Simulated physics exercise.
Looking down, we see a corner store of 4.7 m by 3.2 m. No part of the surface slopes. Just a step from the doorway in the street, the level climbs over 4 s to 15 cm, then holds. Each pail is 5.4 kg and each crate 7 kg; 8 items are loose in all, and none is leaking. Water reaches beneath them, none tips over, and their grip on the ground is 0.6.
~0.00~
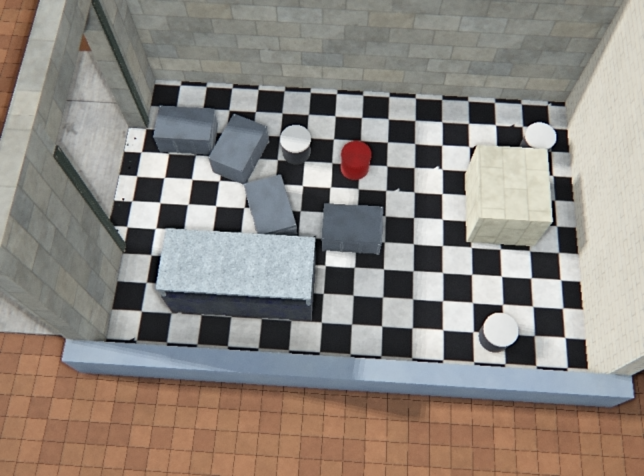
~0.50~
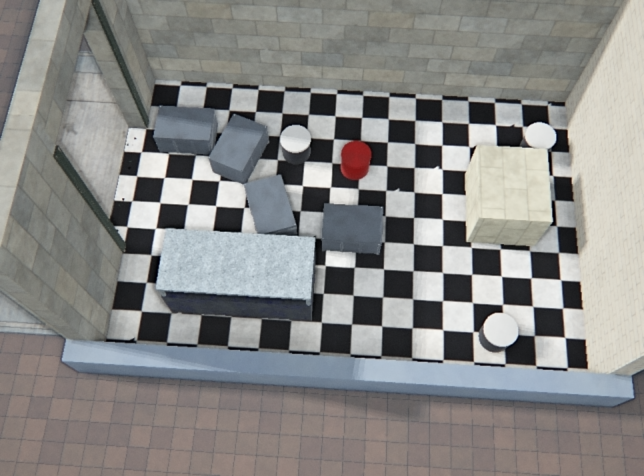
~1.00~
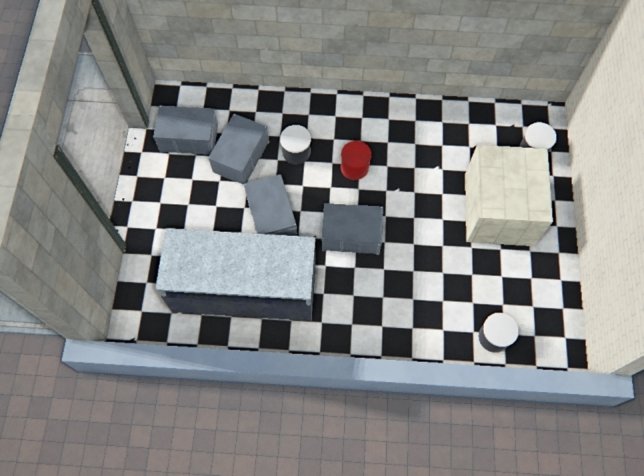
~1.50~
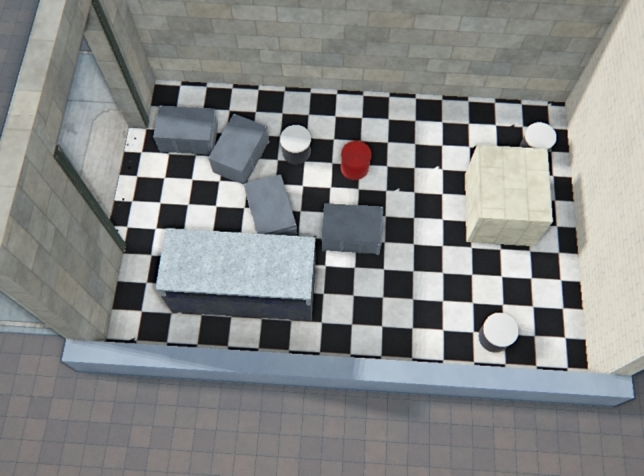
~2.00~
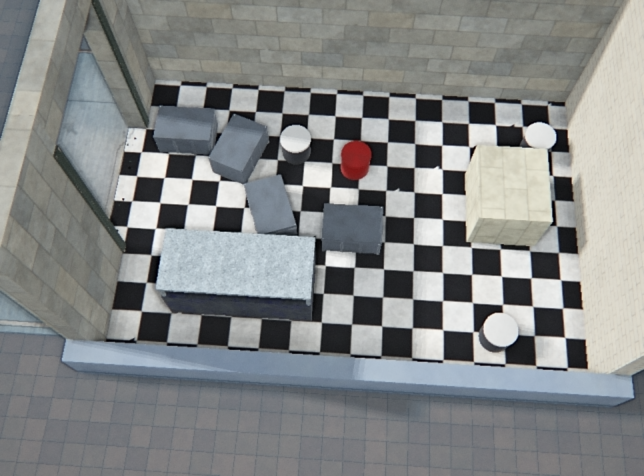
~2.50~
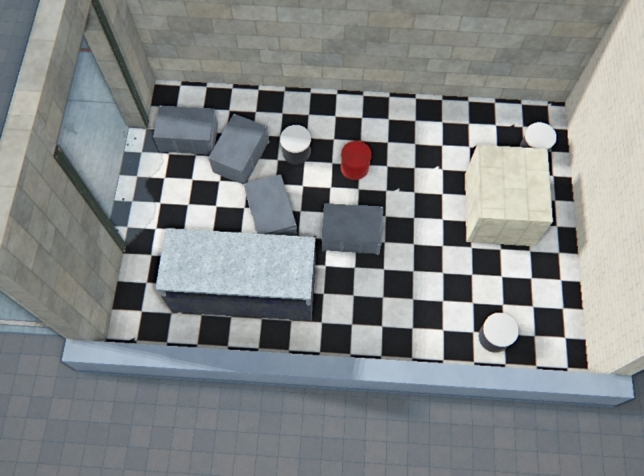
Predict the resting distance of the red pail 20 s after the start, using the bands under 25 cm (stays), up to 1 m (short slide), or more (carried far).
It's going to be taken off.
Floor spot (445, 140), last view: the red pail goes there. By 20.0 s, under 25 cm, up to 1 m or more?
In that run it wanders far off.
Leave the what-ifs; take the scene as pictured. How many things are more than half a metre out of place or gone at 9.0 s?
At that moment it comes to 6.
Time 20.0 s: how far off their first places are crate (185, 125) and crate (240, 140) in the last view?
120 cm, 300 cm.
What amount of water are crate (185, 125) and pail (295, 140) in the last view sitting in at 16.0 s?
9 and 13 cm.
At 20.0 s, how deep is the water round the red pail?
Roughly 15 cm at that moment.
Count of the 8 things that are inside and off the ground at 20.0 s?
At that time, 8.
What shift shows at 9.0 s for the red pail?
80 cm or so by then.
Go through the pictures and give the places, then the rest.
The red pail at (356, 154), on the bottom; 0.0 m2 under water; 0 of 8 have shifted, in the first picture.
The red pail at (356, 154), on the bottom; 0.0 m2 under water; 0 of 8 have shifted, in the second picture.
The red pail at (356, 154), on the bottom; water covers 0.0 m2; 0 of 8 have shifted, in the third picture.
The red pail at (356, 154) rests on the ground; 0.0 m2 under water; 0 of 8 have shifted, in the fourth picture.
The red pail at (356, 154) rests on the ground; water covers 0.0 m2; 0 of 8 have shifted, in the fifth picture.
The red pail at (356, 154), on the bottom; water covers 0.2 m2; 0 of 8 have shifted, in the sixth picture.
After 4.0 s the red pail is near (356, 154), 0.0 m from its start, aground; 0 afloat.
After 9.0 s the red pail is near (429, 131), 0.8 m from its start, afloat; 6 afloat.
After 16.0 s the red pail is near (501, 146), 1.5 m from its start, afloat; 8 afloat.
After 20.0 s the red pail is near (492, 144), 1.4 m from its start, afloat; 8 afloat.
